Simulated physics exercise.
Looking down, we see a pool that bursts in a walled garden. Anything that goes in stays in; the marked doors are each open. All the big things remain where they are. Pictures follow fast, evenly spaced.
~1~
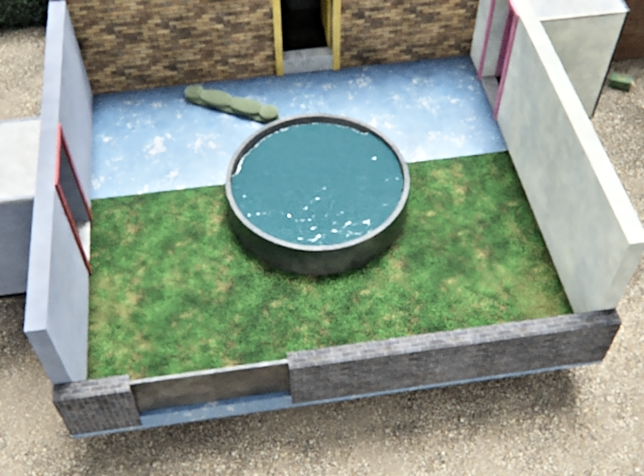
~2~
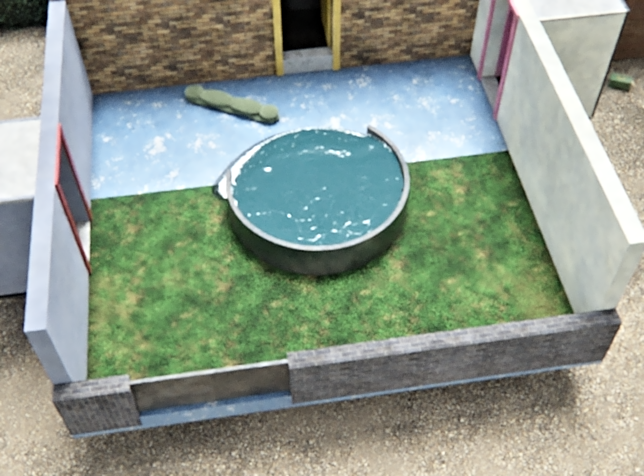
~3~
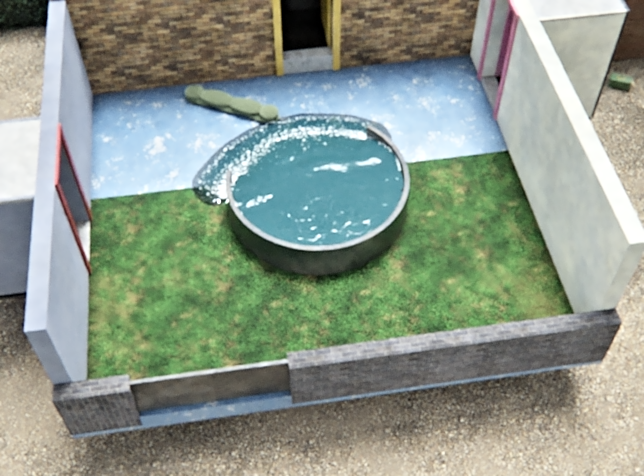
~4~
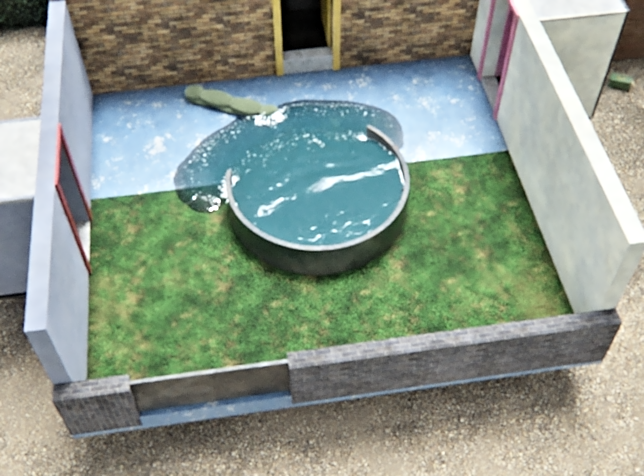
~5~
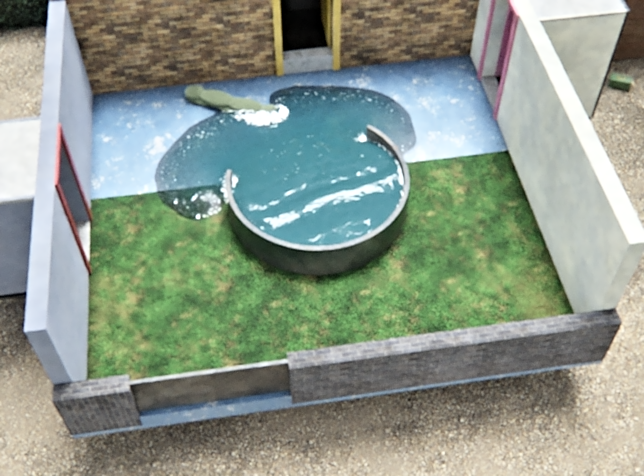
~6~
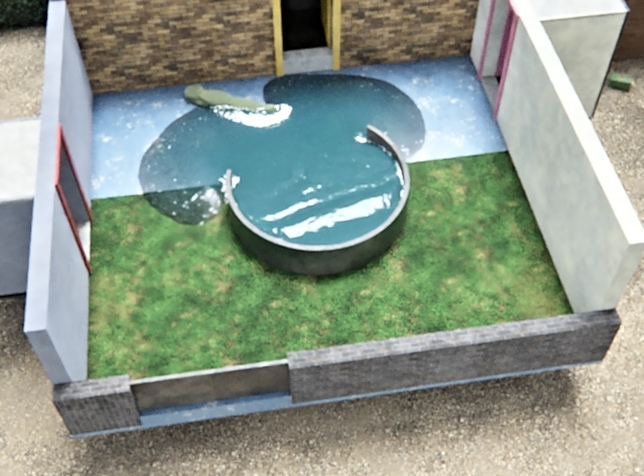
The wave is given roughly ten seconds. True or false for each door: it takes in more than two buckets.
For the pink door, true; for the red door, true; for the yellow door, false.
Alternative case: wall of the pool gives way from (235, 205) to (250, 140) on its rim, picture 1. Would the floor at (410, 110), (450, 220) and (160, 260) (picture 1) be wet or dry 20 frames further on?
Point by point: Unwetted; unwetted; soaked.
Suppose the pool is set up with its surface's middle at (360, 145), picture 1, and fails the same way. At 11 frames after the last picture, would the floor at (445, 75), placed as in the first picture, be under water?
At that place: Flooded.
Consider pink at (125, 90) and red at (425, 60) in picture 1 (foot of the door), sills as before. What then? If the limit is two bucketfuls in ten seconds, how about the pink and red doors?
Note: Pink door lets too much through; red door lets too much through.
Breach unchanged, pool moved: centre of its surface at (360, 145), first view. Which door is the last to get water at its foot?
That's the red-painted one.
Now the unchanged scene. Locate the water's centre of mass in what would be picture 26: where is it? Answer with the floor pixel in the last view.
It's close to (265, 138).
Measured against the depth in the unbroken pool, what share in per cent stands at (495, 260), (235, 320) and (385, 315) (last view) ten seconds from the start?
12, 14 and 18 in a hundred, in turn.
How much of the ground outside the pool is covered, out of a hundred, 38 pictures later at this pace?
About 80 per cent.
A moment on, water covers 35 % of the floor; the pink door not reached, the red door not reached, the yellow door wet at the sill, nothing in.
Next, water covers 40 % of the floor; the pink door wet at the sill, nothing in, the red door not reached, the yellow door wet at the sill, nothing in.
Then, water covers 50 % of the floor; the pink door under two buckets in, the red door wet at the sill, nothing in, the yellow door wet at the sill, nothing in.
Later, water covers 80 % of the floor; the pink door over two buckets in, the red door over two buckets in, the yellow door wet at the sill, nothing in.
In the end, water covers 95 % of the floor; the pink door over two buckets in, the red door over two buckets in, the yellow door wet at the sill, nothing in.
